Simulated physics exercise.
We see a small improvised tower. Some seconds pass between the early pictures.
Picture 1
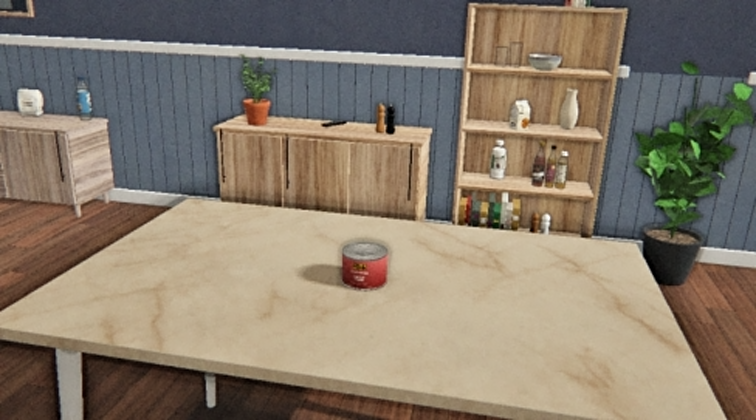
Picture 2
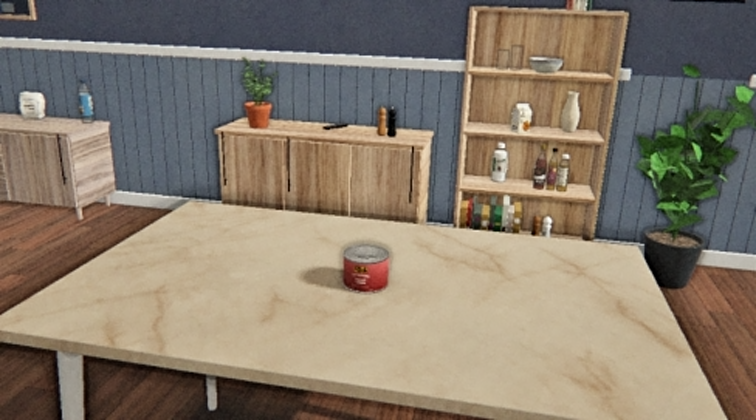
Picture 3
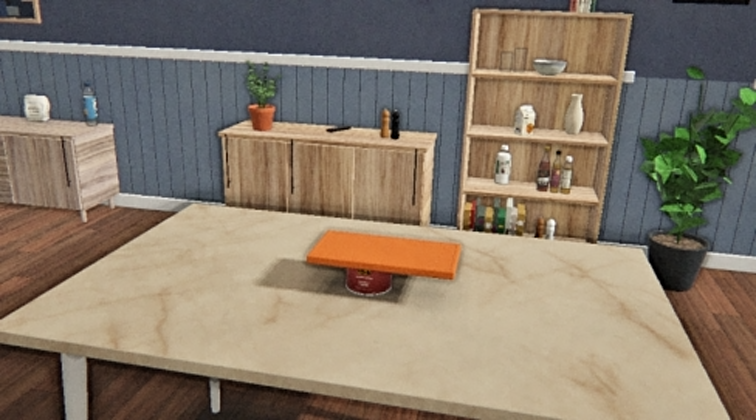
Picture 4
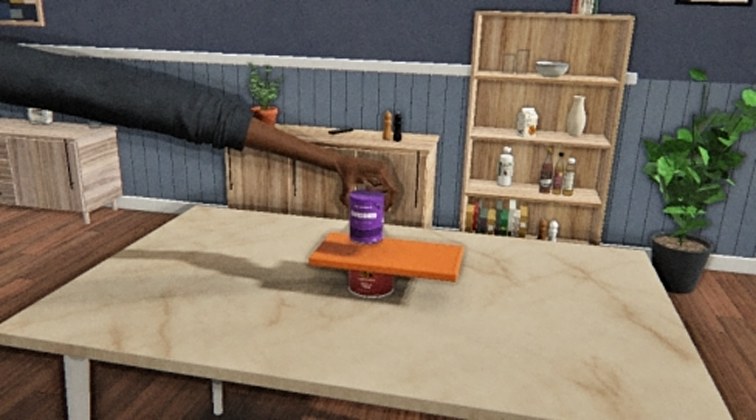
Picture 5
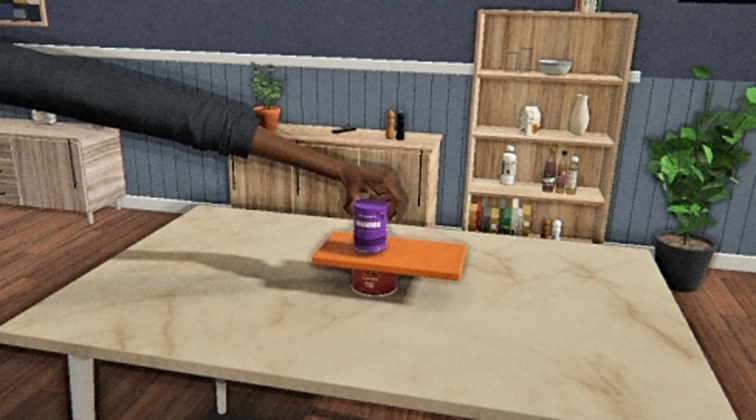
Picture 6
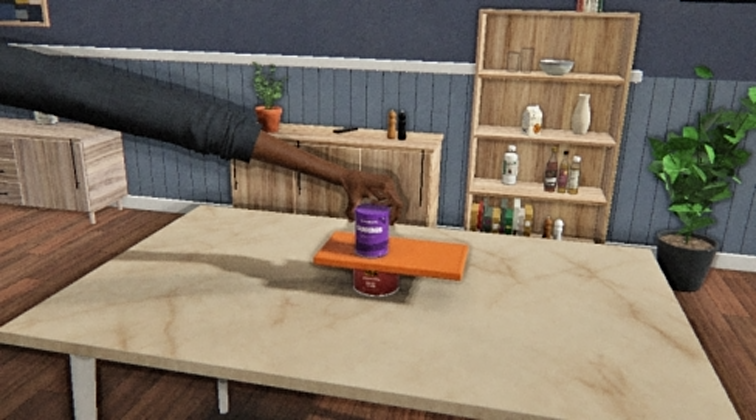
To begin with, a small red tub sits alone on a marble-topped table, and then an orange board lies across the top of it. An arm reaches in from the left holding a purple tin above the board, lowers it slightly, and sets it on the board, keeping its hand on top.
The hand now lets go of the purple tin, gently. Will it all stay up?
Outcome: The stack keeps its balance.
Then, 0.40 s on from there, no change.
Then, 1.10 s on from there, purple tin resting near (372, 231).
In the end, all 3 unmoved. At the end, from the last picture's camera, purple tin near (372, 231). The stack holds.
